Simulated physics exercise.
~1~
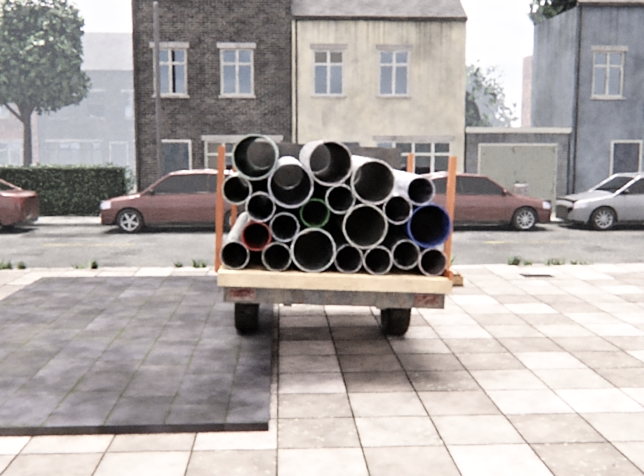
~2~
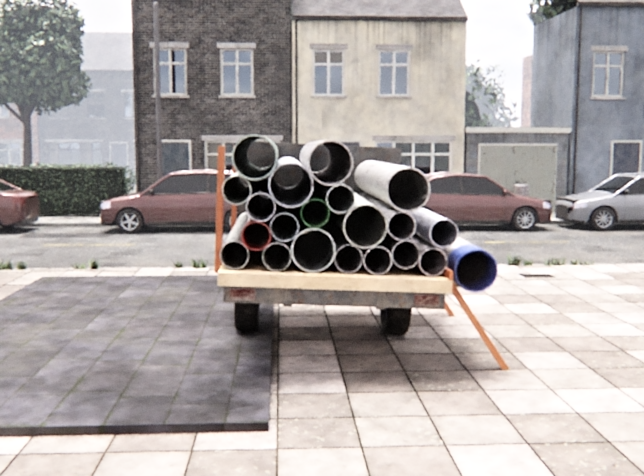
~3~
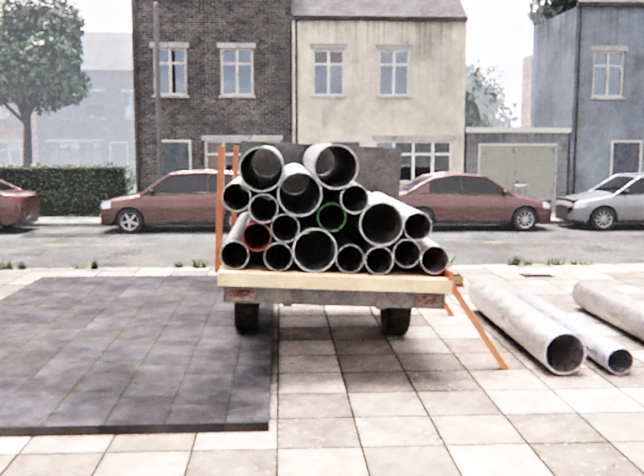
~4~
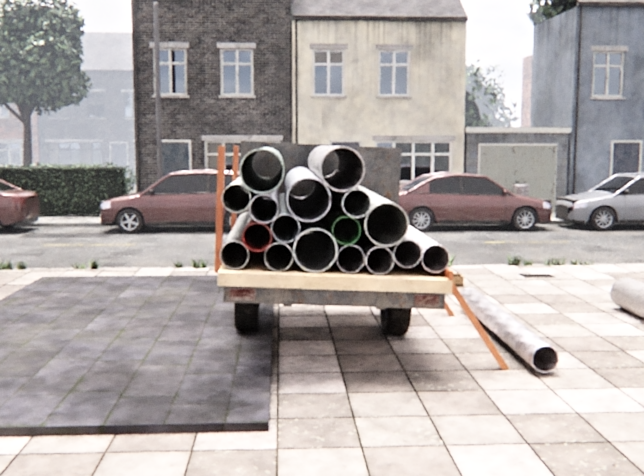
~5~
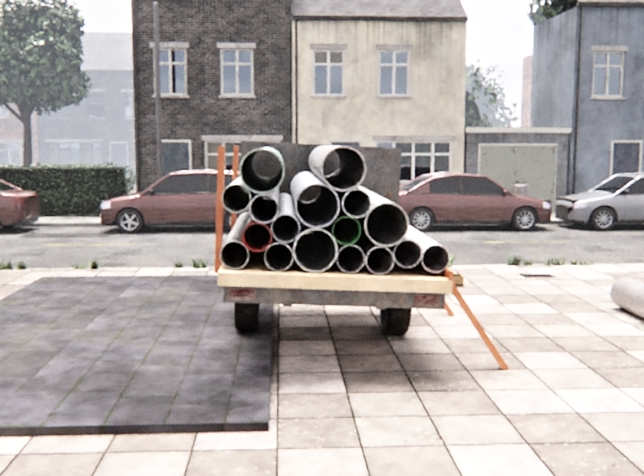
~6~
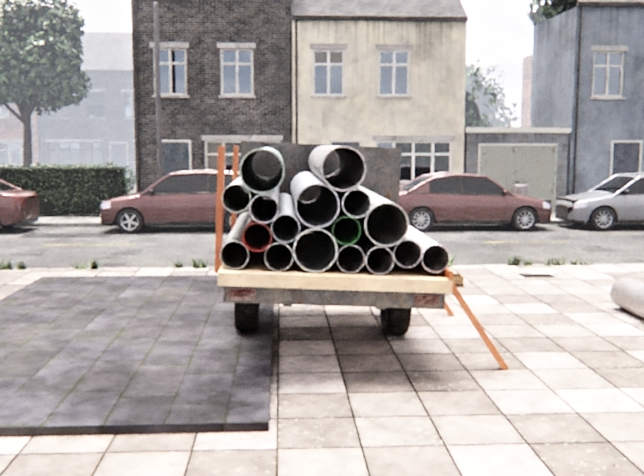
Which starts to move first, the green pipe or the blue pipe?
The blue pipe moves first, going off the right side of the trailer. The green one shifts slightly to the right only after that.
